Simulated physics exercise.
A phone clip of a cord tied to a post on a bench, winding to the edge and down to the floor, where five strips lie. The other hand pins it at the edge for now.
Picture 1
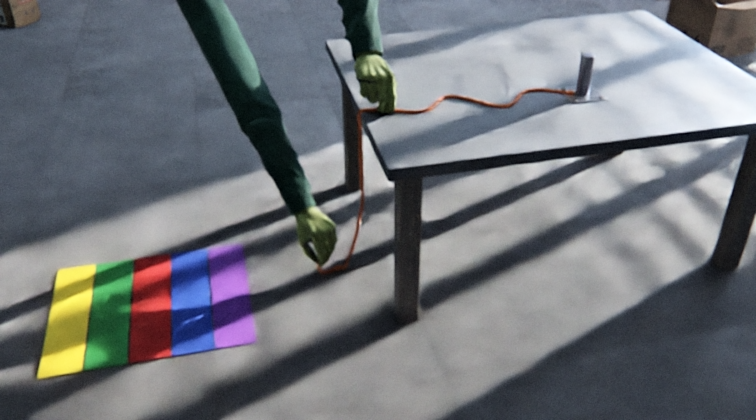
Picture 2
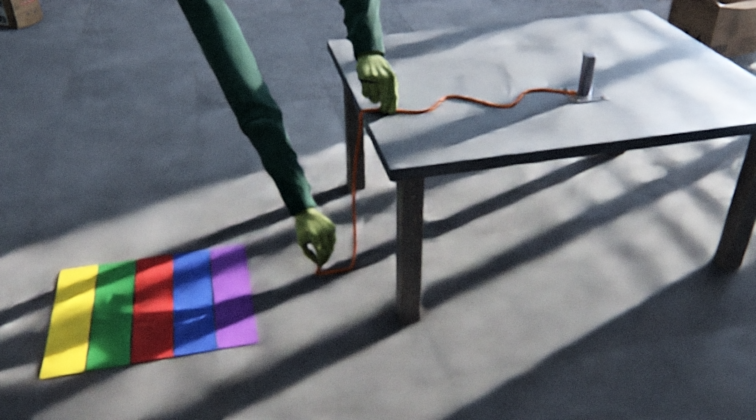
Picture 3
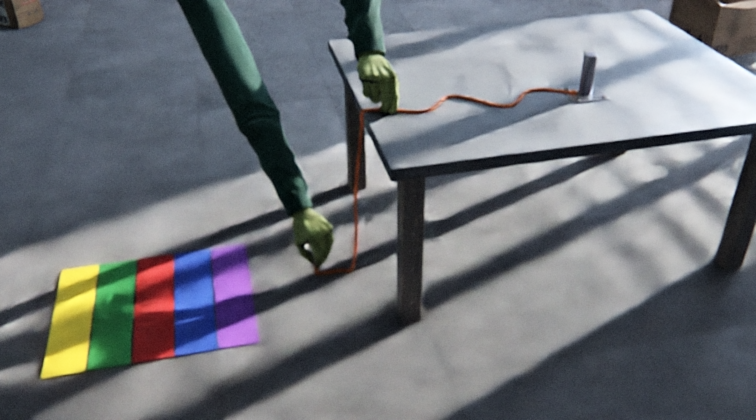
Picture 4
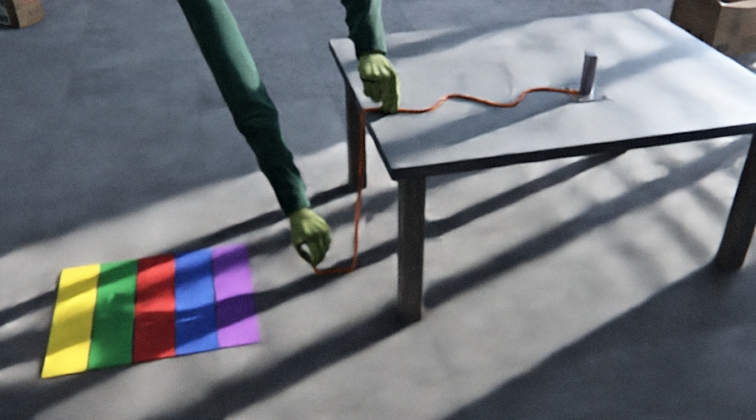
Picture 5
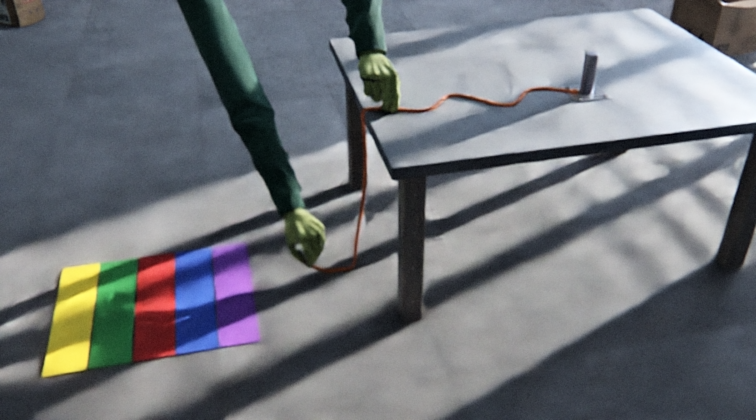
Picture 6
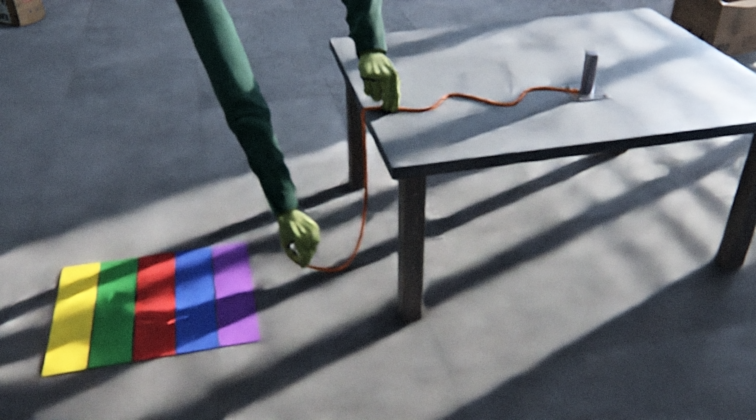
At a bench, one hand pinned an orange cord tied to a post against the edge, while the other drew its loose end slightly left along the floor near five coloured strips.
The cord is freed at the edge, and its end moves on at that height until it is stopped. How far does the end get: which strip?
The end stops over the red strip.
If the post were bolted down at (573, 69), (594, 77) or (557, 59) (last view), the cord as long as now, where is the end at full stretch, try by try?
About (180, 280), (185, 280) and (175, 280).
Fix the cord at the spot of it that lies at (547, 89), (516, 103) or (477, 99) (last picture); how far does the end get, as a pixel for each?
Try by try, around (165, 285), (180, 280) and (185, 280).
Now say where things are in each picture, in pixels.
In the first picture, end (319, 262); purple (234, 325); blue (192, 332); red (150, 339); green (107, 346); yellow (63, 353).
In the second picture, end (318, 262); cord through (540, 90) (486, 103) (427, 111) (360, 127) (354, 195) (354, 256).
In the third picture, end (315, 263).
In the fourth picture, end (312, 263); cord through (541, 89) (488, 103) (429, 110) (363, 126) (359, 194) (355, 256).
In the fifth picture, end (307, 263).
In the sixth picture, end (301, 263); cord through (542, 88) (488, 102) (429, 109) (364, 125) (366, 193) (355, 253).
Early on, end near (218, 276); over purple.
Midway, end near (180, 281); over blue.
At the end of the slack, end near (157, 285); over red. It gets as far as the red strip.
